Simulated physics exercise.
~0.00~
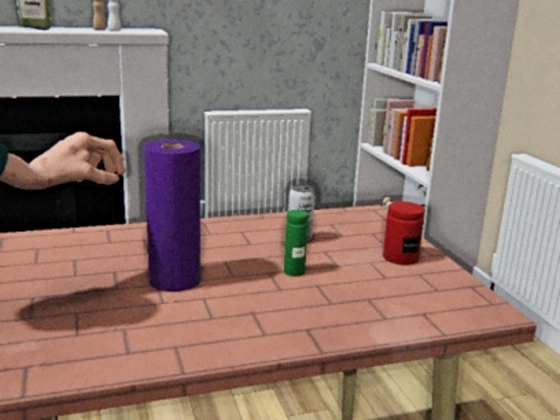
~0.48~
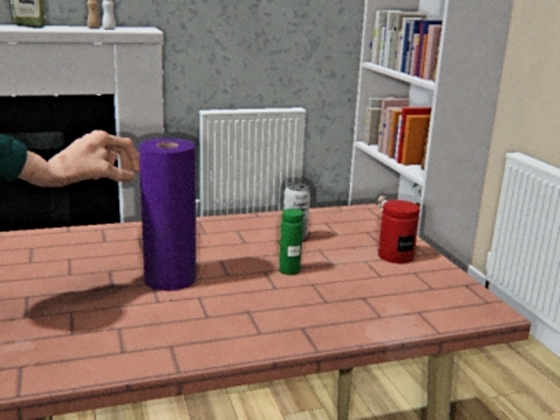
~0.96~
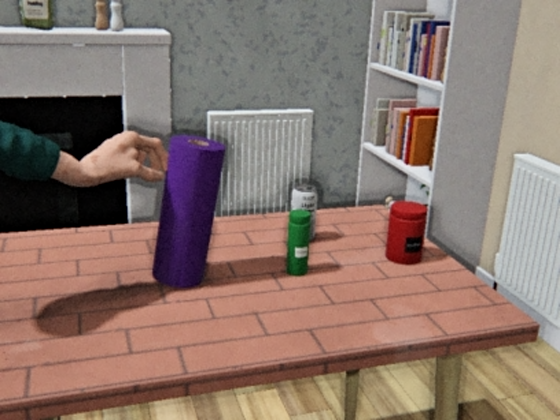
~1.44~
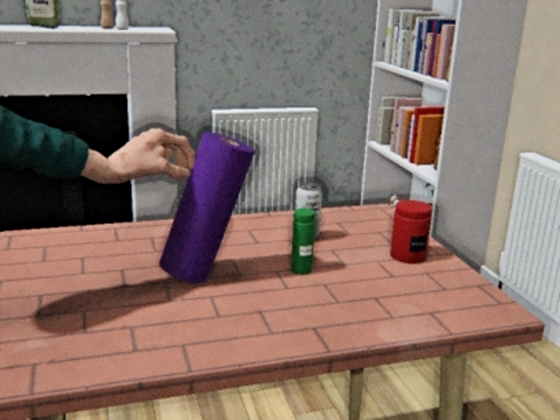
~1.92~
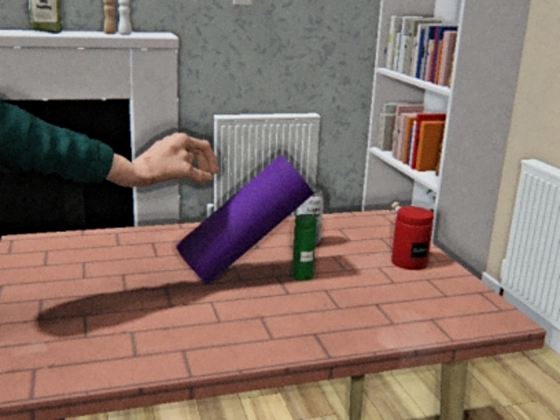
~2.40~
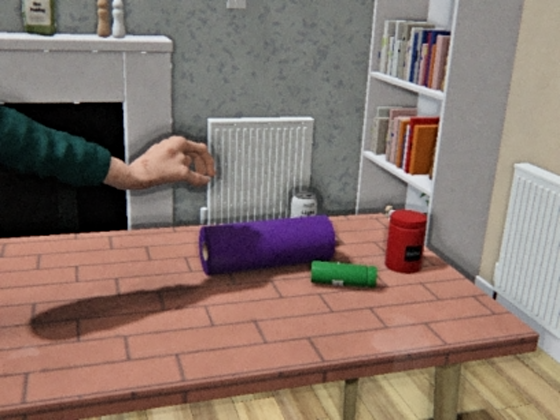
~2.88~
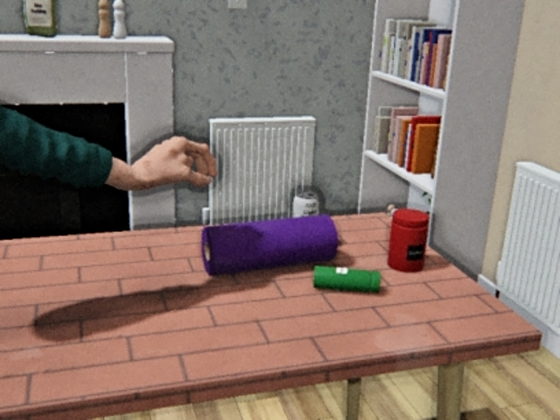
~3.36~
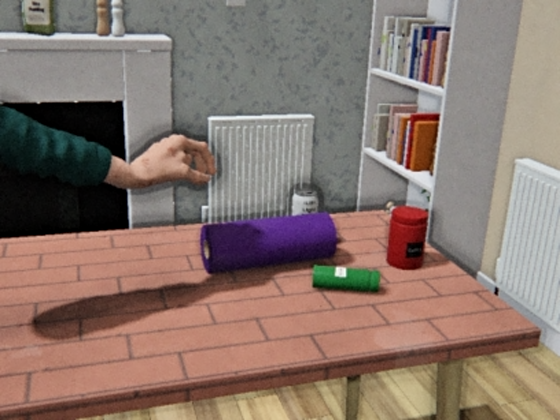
On a brick-patterned table in a room with a fireplace and bookshelf, a hand pushes an upright purple roll rightward until it tips into a green shaker, knocking it over. Both end lying on their sides, while a white can and red jar remain standing.
